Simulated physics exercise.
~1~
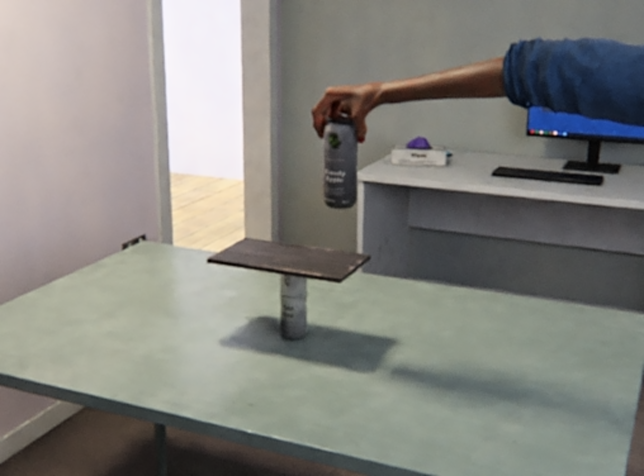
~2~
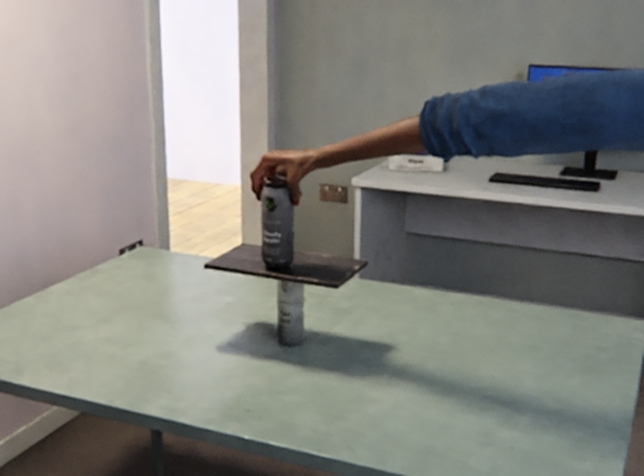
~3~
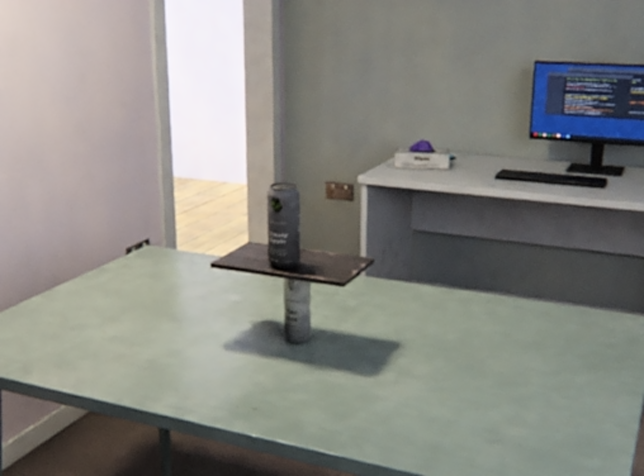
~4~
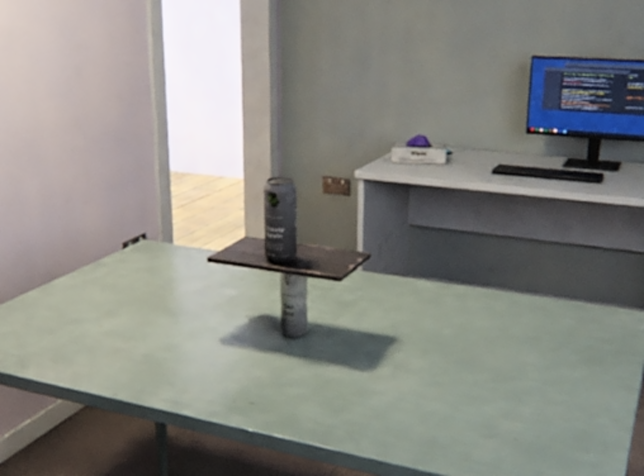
In a room with a pale green table, seen from slightly above by a gently swaying camera, a dark board rests across a slim whitish can. A white desk with a monitor and keyboard stands behind on the right, beside a doorway on the left. A hand reaching in from the right, in a blue sleeve, holds a grey can upright above the board. It moves the can left and down and sets it on the board, a little left of the support. The hand lets go and withdraws, and the grey can stays upright on the board, the stack still standing.
